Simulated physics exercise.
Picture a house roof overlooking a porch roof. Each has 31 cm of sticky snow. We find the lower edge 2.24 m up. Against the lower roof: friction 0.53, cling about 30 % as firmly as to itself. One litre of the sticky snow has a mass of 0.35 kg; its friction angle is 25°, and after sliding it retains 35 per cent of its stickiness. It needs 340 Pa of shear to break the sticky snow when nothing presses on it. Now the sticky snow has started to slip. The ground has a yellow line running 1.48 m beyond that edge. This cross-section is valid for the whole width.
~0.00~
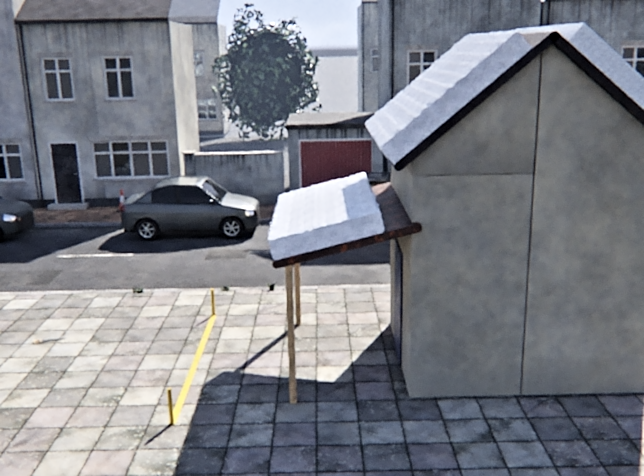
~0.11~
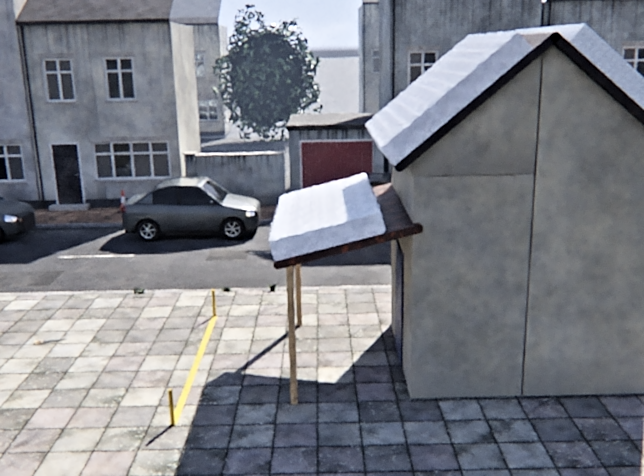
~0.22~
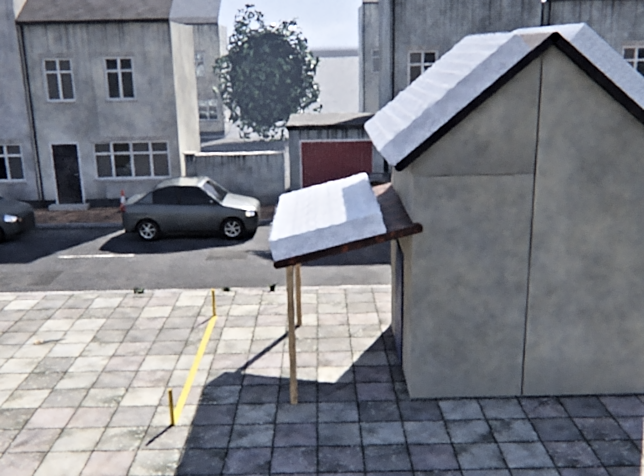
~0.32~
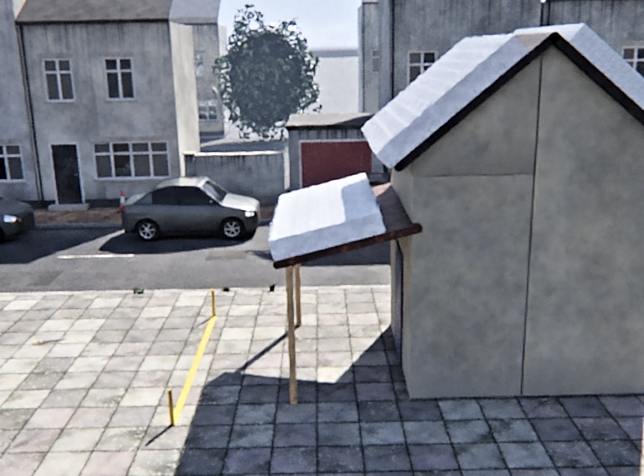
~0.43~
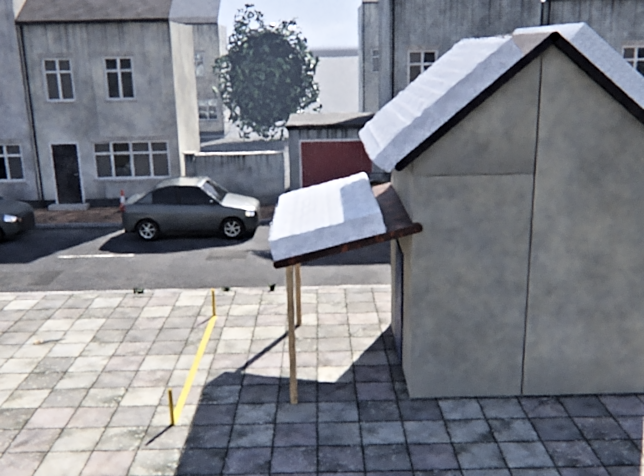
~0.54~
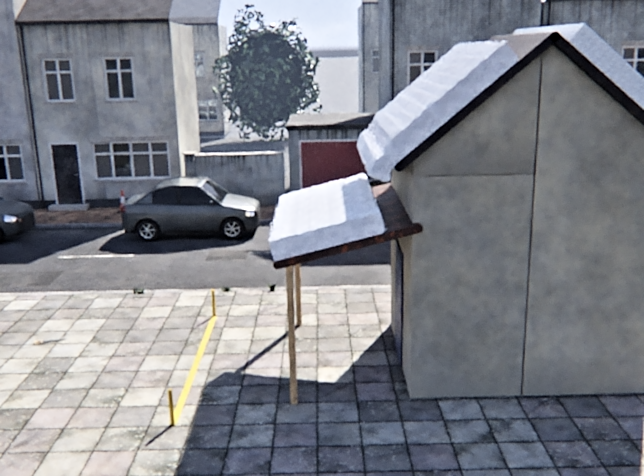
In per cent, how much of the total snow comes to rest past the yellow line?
Roughly 13 per cent.
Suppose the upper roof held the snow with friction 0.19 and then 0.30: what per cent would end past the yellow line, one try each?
First try 35 per cent, second try 30 per cent.
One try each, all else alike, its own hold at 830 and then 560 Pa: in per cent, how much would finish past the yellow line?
In order: Around 0 % and around 1 %.
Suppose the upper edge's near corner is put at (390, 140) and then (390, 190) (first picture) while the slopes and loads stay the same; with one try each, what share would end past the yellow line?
The first try gives about 20 % and the second about 1 %.
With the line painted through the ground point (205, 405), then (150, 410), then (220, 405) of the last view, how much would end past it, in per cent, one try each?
20 %, 6 %, 25 %.
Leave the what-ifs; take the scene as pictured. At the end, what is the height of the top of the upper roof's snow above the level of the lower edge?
0.8 m, give or take.
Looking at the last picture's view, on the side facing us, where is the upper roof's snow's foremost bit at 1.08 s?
You'll find it somewhere near (336, 217) on the near face.
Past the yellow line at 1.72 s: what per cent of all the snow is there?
0 %.
By 1.08 s, none is below the lower edge and 0 % is past the line.
By 1.72 s, none is below the lower edge and 0 % is past the line.
By 2.36 s, 13 % is below the lower edge and 0 % is past the line.
By 3.00 s, 40 % is below the lower edge and 9 % is past the line.
By 5.00 s, at the end, 46 % is below the lower edge and 13 % is past the line.
